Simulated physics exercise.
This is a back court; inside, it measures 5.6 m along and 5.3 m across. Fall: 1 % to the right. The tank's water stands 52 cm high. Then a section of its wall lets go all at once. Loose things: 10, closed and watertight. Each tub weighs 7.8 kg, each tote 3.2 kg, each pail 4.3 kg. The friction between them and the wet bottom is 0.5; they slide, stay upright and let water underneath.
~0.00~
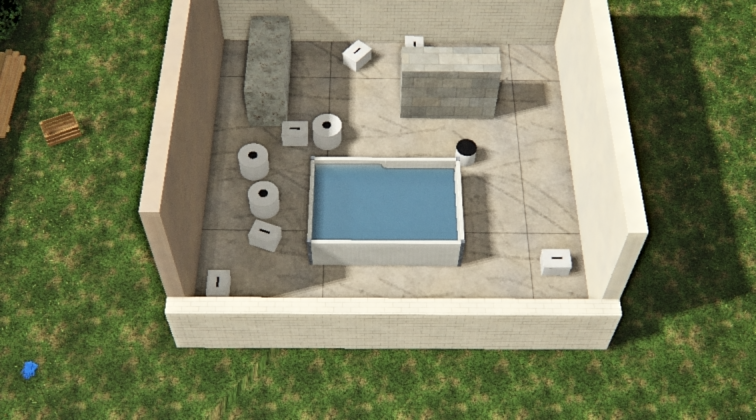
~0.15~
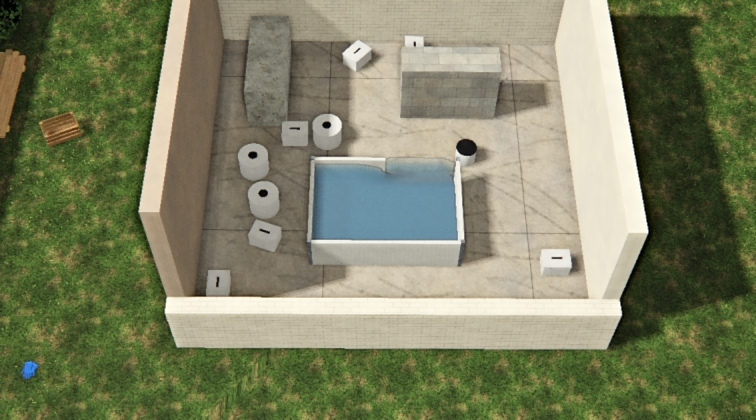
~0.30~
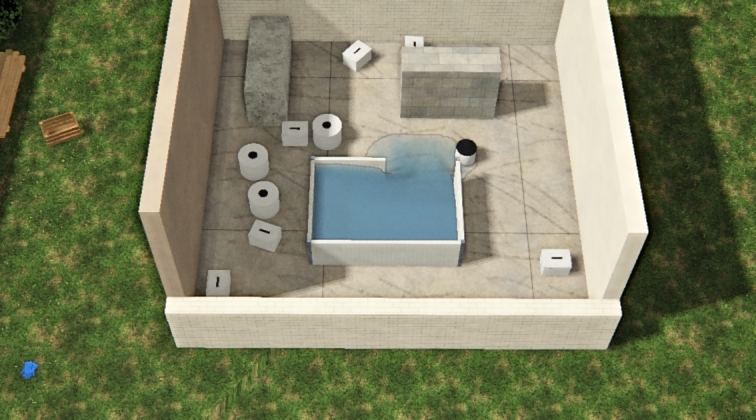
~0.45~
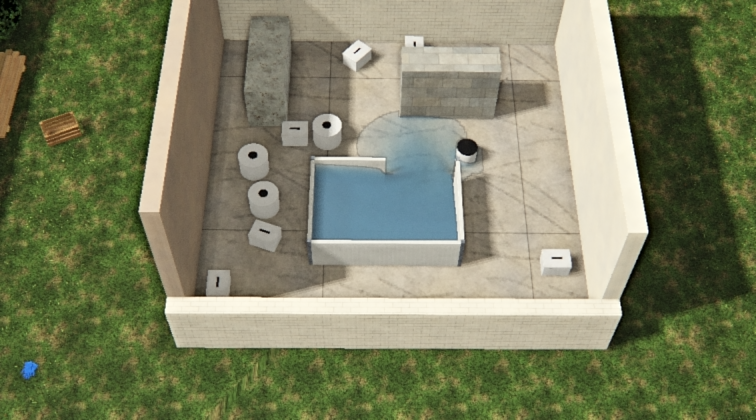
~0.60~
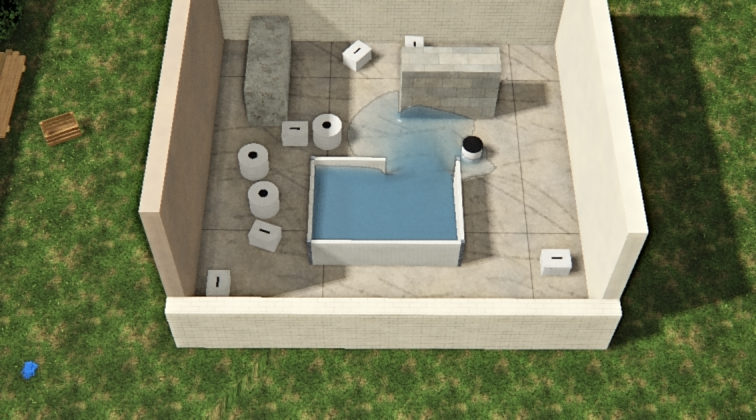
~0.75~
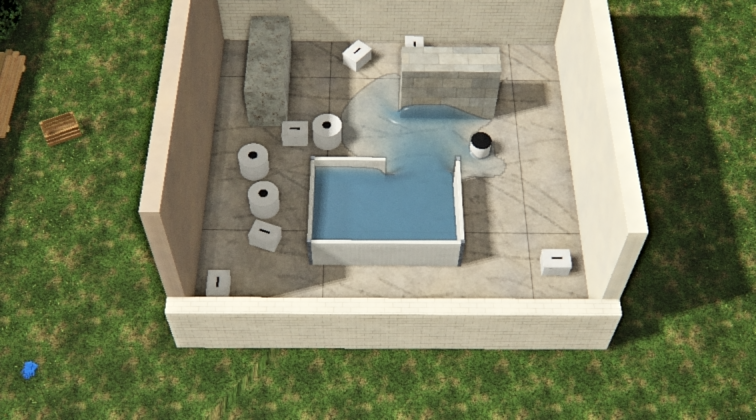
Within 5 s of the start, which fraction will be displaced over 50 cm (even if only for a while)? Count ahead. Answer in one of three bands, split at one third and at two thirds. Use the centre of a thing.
One to two thirds.
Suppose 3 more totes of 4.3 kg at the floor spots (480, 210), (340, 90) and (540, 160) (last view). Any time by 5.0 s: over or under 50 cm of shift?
In the order asked: Below the mark; above the mark; above the mark.
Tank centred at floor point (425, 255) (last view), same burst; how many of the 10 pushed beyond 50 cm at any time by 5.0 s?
Result: 6.
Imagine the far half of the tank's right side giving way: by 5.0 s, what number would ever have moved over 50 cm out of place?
So the tally would be 3.
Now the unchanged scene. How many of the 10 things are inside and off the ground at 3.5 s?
The count is 2.
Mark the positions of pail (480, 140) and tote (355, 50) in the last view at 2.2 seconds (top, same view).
I'd say close to (560, 161) and close to (324, 34).
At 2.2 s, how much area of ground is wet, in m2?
Flooded: Near 13 m2.
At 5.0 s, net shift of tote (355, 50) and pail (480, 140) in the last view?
Taking them in turn, I get 100 cm for the first and 200 cm for the second.
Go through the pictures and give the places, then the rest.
The first frame shows a pail at (466, 147), on the bottom; a tub at (327, 125) rests on the ground; 3.0 m2 under water; 0 of 10 have shifted.
The second frame shows a pail at (466, 147) rests on the ground; a tub at (327, 125), on the bottom; water covers 3.5 m2; 0 of 10 have shifted.
The third frame shows a pail at (466, 147) rests on the ground; a tub at (327, 125), on the bottom; water covers 4.2 m2; 0 of 10 have shifted.
The fourth frame shows a pail at (467, 147) rests on the ground; a tub at (327, 125) rests on the ground; 5.0 m2 under water; 0 of 10 have shifted.
The fifth frame shows a pail at (473, 144), on the bottom, 12 cm from its start; a tub at (327, 125), on the bottom; water covers 5.5 m2; 1 of 10 have shifted.
The sixth frame shows a pail at (481, 140), on the bottom, 27 cm from its start; a tub at (327, 125), on the bottom; water covers 6.0 m2; 1 of 10 have shifted.
After 1.1 s 1 of 10 are over 50 cm from their spots; 0 afloat.
After 2.2 s 2 of 10 are over 50 cm from their spots; 2 afloat.
After 3.5 s 2 of 10 are over 50 cm from their spots; 2 afloat.
After 5.0 s 5 of 10 are over 50 cm from their spots, and 5 have been at some point; 2 afloat.
